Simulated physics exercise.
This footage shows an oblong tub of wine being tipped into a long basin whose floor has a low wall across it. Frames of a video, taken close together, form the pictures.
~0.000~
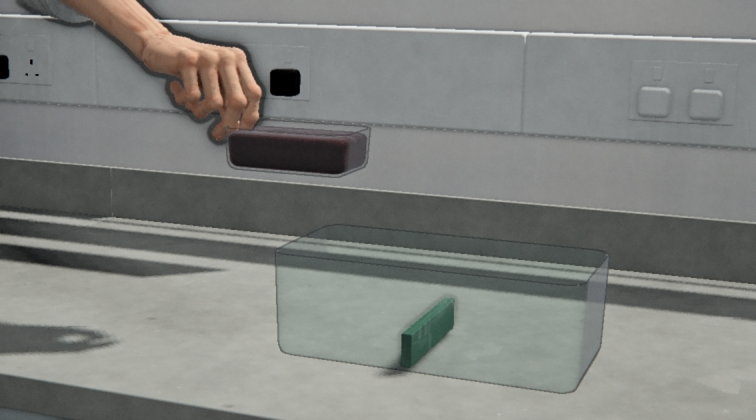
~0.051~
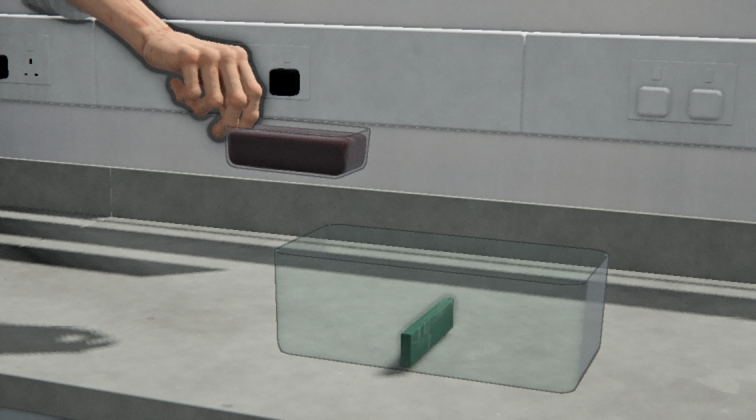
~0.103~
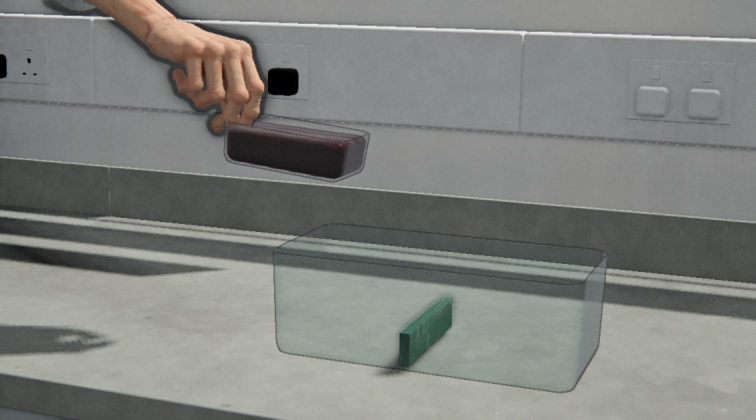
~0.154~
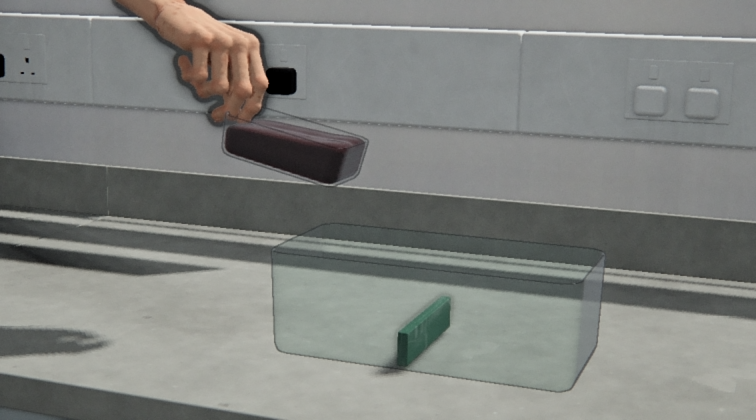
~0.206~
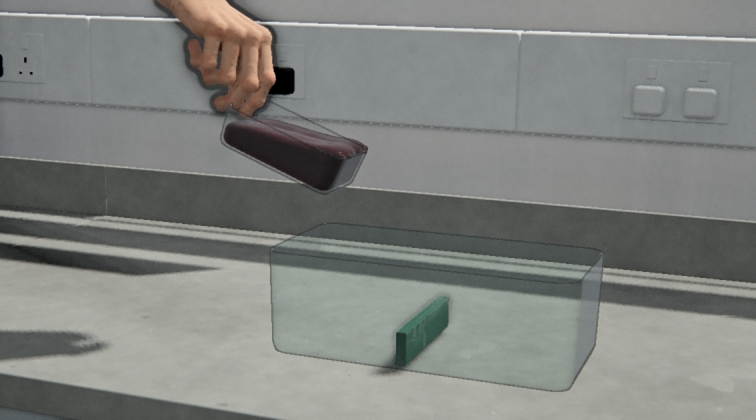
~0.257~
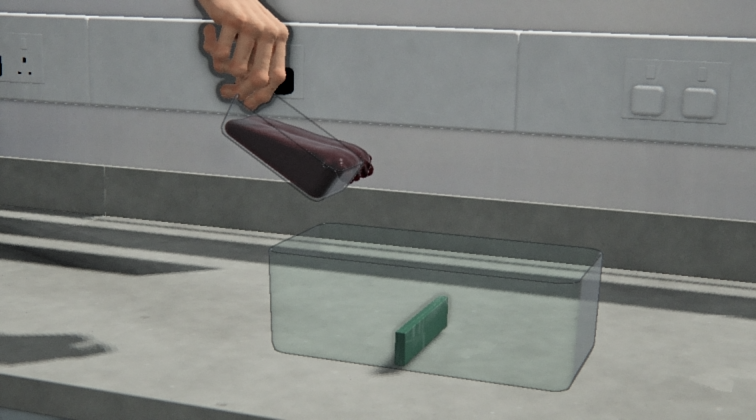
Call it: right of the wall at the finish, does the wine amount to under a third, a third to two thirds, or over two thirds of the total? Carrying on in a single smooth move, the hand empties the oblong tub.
Under a third of the total.
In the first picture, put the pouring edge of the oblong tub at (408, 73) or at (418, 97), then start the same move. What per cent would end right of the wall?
First some 80, then 85 per cent.
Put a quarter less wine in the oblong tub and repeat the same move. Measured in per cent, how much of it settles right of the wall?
Around 10 percent, more or less.
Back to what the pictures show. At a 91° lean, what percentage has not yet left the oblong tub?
Still holding around 5 %, give or take.
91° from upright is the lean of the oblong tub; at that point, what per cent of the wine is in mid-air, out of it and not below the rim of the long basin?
Near 20 in a hundred.
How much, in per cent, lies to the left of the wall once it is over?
Estimate: Some 95 per cent.
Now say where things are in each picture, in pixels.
It leans 0°; its right rim is at (359, 133); the wine meets the walls at (243, 130) and (360, 138); the long basin's rim runs from (302, 239) to (598, 270); the wall's top is at (429, 316), in the first picture.
It leans 1°; its right rim is at (359, 135); the wine meets the walls at (242, 129) and (359, 138), in the second picture.
It leans 6°; its right rim is at (359, 139); the wine meets the walls at (243, 126) and (358, 140), in the third picture.
It leans 12°; its right rim is at (357, 147); the wine meets the walls at (241, 124) and (359, 143), in the fourth picture.
It leans 21°; its right rim is at (355, 157); the wine meets the walls at (241, 121) and (347, 147); 4 per cent is over the edge, in the fifth picture.
It leans 31°; its right rim is at (352, 169); the wine meets the walls at (240, 119) and (340, 150); 12 per cent is over the edge, in the sixth picture.
A moment on, the oblong tub is tipped on its side and 4 per cent is still to pour, 77 is left of the wall and 0 right of it.
Next, the oblong tub is tipped right over and 0 per cent is still to pour, 94 is left of the wall and 4 right of it.
Then the oblong tub is tipped right over and 0 per cent is still to pour, 94 is left of the wall and 5 right of it.
Later the oblong tub is tipped right over and 0 per cent is still to pour, 94 is left of the wall and 5 right of it.
In the end 94 per cent lies left of the wall, 5 right of it and 1 outside.
